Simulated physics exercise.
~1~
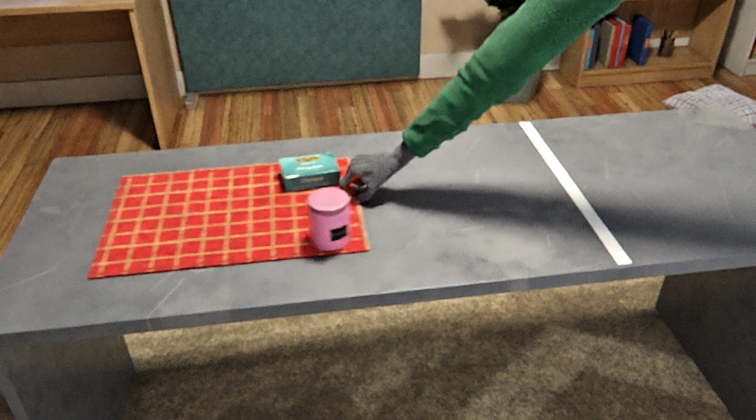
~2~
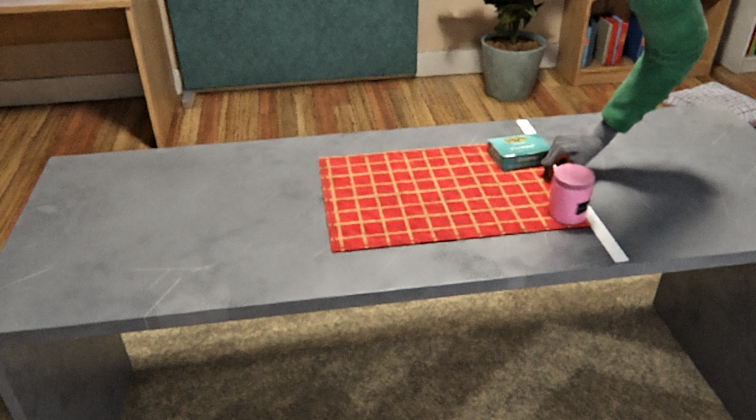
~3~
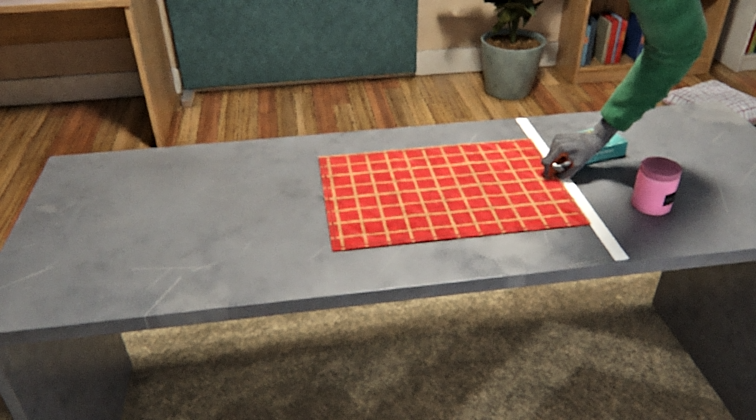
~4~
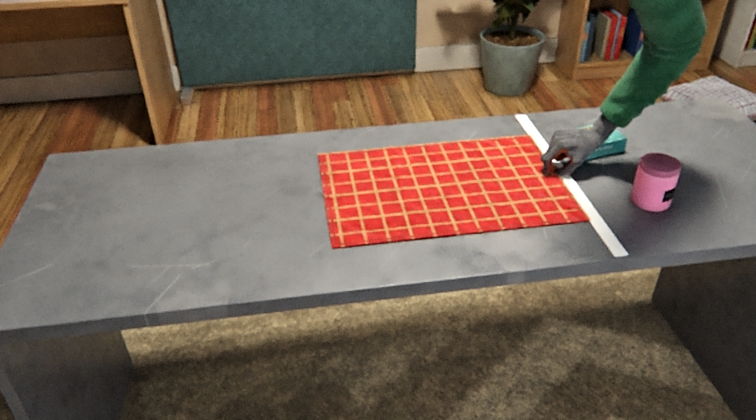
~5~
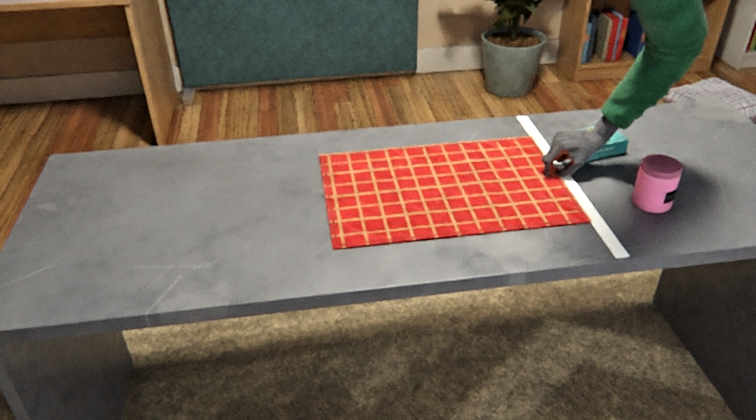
The clip opens on a grey table where a red checked place mat holds a turquoise packet and a pink jar near its right edge, with a strip of white tape farther right. A gloved hand in a green sleeve grips that edge and pulls the mat to the right, carrying both objects along. As the mat reaches the tape, it stops, but the jar and the packet carry on past its edge. The jar slides well clear onto the bare table, and the packet ends beyond the tape, partly hidden behind the hand. Everything then stays still, the hand resting at the mat's edge.
